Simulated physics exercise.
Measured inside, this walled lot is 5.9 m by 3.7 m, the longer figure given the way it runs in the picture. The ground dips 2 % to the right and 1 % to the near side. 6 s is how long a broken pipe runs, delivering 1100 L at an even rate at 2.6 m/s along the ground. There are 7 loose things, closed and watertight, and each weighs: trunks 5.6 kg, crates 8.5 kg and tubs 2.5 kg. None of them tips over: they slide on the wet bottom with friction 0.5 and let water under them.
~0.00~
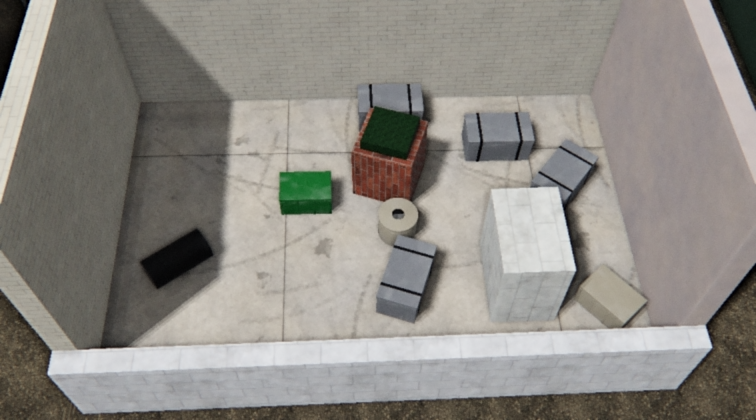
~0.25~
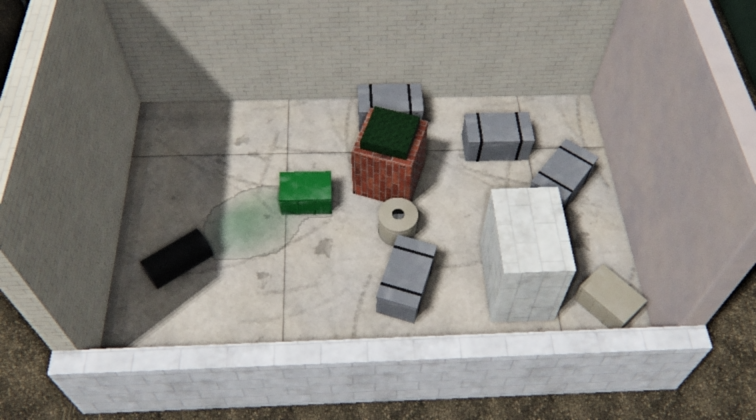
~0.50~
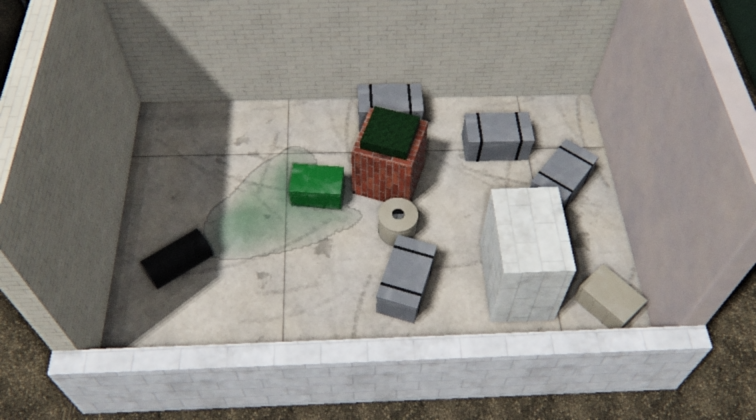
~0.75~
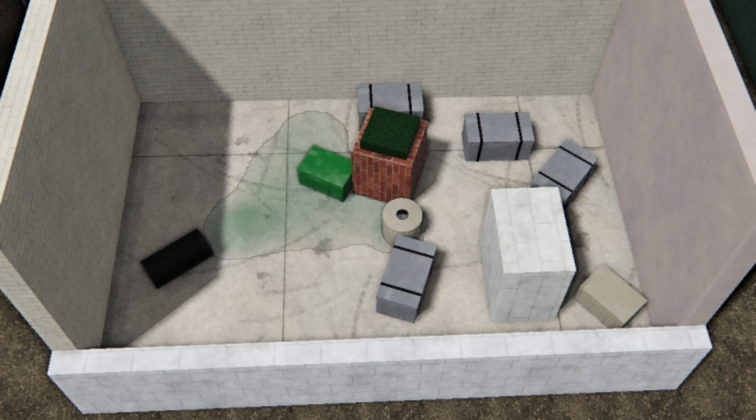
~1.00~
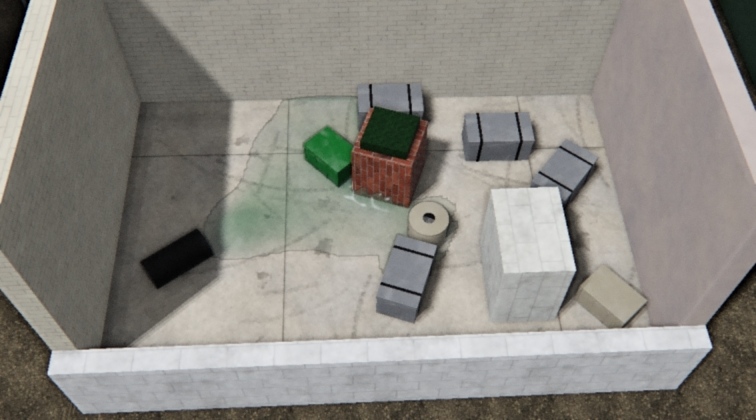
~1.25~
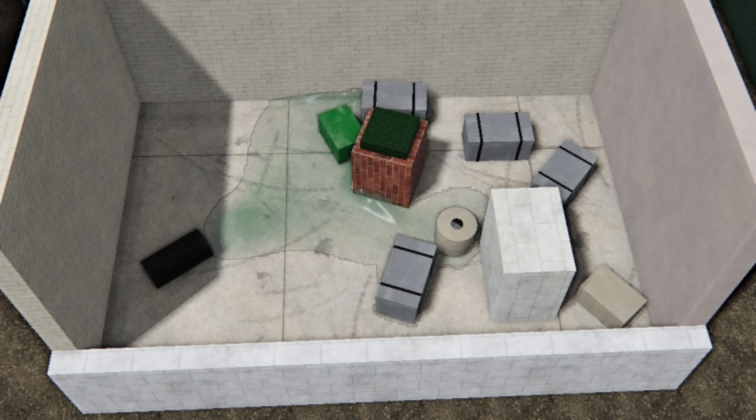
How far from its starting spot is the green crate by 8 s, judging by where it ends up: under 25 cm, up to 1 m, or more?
The green crate is more than 1 m from its starting spot.
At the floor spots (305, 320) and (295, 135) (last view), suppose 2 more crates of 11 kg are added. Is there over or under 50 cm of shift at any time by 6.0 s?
The first is below the mark, the second above the mark.
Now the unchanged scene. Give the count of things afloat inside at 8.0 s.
At that point I count 7.
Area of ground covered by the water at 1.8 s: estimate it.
I'd put it close to 7.0 m2.
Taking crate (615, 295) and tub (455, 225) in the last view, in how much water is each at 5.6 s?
Some 10 cm at the first, some 2 cm at the second.
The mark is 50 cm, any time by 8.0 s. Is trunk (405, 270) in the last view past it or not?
Within the mark.
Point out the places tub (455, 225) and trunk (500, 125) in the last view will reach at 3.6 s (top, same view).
Near (421, 327) and (548, 170).
After 1.8 s the green crate is near (362, 96), 1.5 m from its start, afloat; 2 afloat.
After 3.6 s the green crate is near (517, 150), 2.6 m from its start, aground; 3 afloat.
After 5.6 s the green crate is near (526, 188), 2.6 m from its start, afloat; 7 afloat.
After 8.0 s the green crate is near (473, 160), 2.0 m from its start, afloat; 7 afloat.
